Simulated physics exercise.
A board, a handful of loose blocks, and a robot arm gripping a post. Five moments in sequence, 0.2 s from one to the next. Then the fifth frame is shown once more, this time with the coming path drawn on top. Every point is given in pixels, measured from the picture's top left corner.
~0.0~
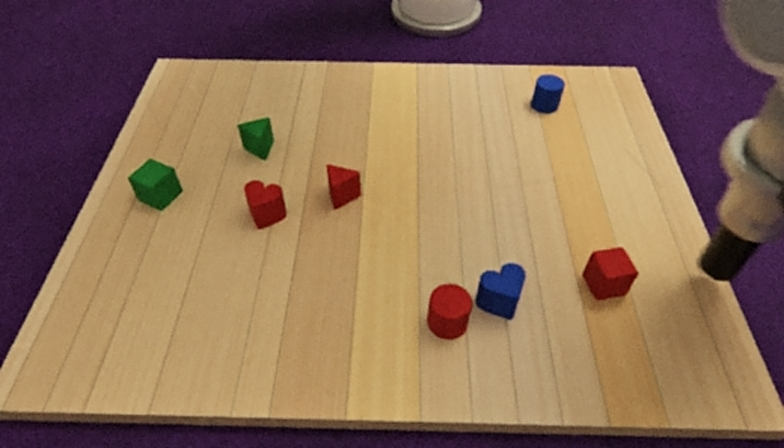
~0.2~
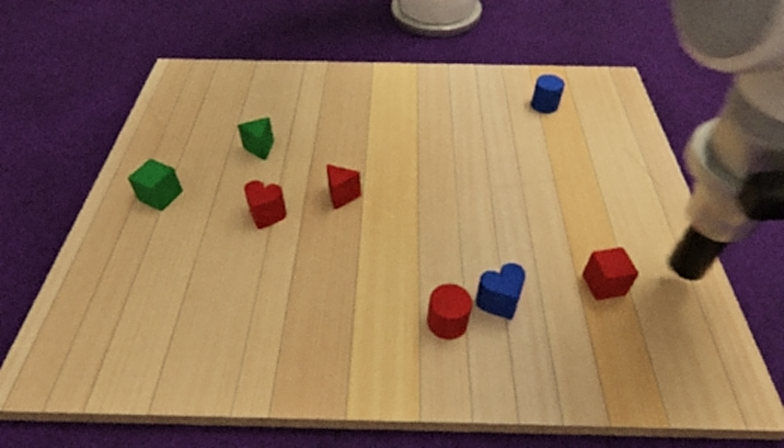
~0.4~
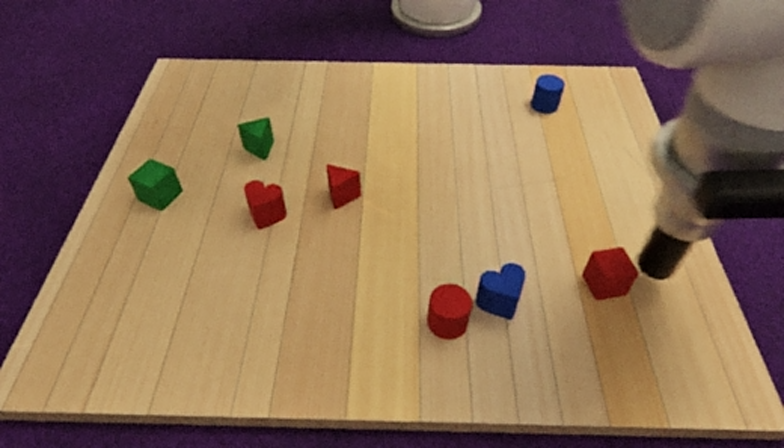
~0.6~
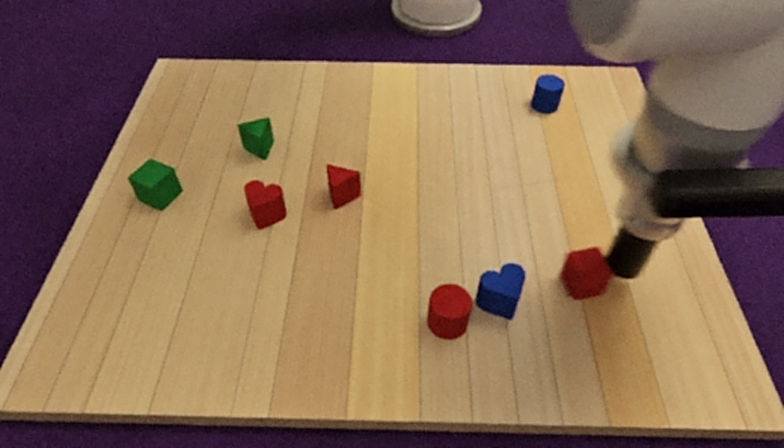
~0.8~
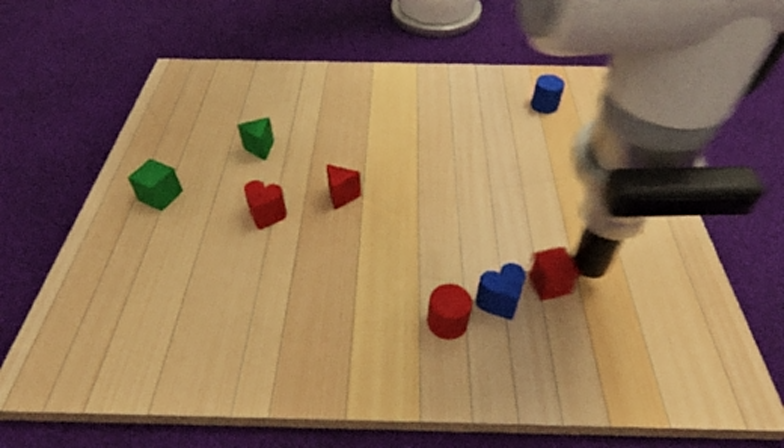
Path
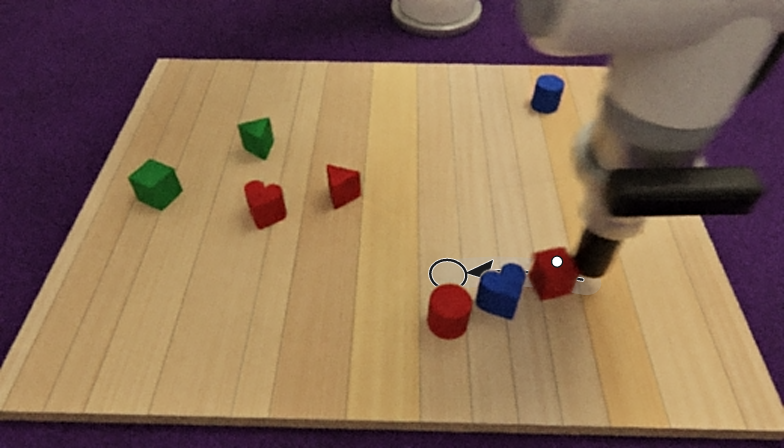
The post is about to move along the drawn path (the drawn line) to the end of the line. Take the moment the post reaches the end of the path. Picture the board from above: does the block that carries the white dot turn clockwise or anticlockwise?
It twists with the clock when seen from above.
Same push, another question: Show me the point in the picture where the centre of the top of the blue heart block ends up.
Most likely (463, 281).
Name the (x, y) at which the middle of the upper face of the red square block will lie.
Roughly at (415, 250).
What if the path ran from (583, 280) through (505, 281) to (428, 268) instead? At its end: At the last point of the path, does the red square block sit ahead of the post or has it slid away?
The post still has the red square block in front of it when the path ends.
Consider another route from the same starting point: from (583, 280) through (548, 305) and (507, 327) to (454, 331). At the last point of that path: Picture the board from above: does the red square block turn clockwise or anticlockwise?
From above, the red square block will be seen to turn clockwise.
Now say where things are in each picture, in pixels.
In the first picture, post's lower end (717, 267); red disc (451, 300); blue heart block (506, 279); red square block (615, 262).
In the second picture, post (686, 266); blocks still.
In the third picture, post (655, 266); blocks still.
In the fourth picture, post (623, 265); red square block (591, 262).
In the fifth picture, post (590, 264); red disc (451, 300); blue heart block (506, 279); red square block (557, 262).
Drawn move, from (583, 280) by way of (537, 273) and (492, 271) to (448, 274); the dot is on the red square block.
What follows on the original path. One third of the way, post (542, 257); red disc (447, 303); blue heart block (484, 281), turned 40° anticlockwise; red square block (508, 254).
Two thirds of the way, post (495, 255); red disc (445, 308); blue heart block (468, 280), turned 100° anticlockwise; red square block (460, 249), turned 15° clockwise.
At the end, post (450, 259); red disc (445, 309); blue heart block (463, 281), turned 120° anticlockwise; red square block (415, 250), turned 20° clockwise.
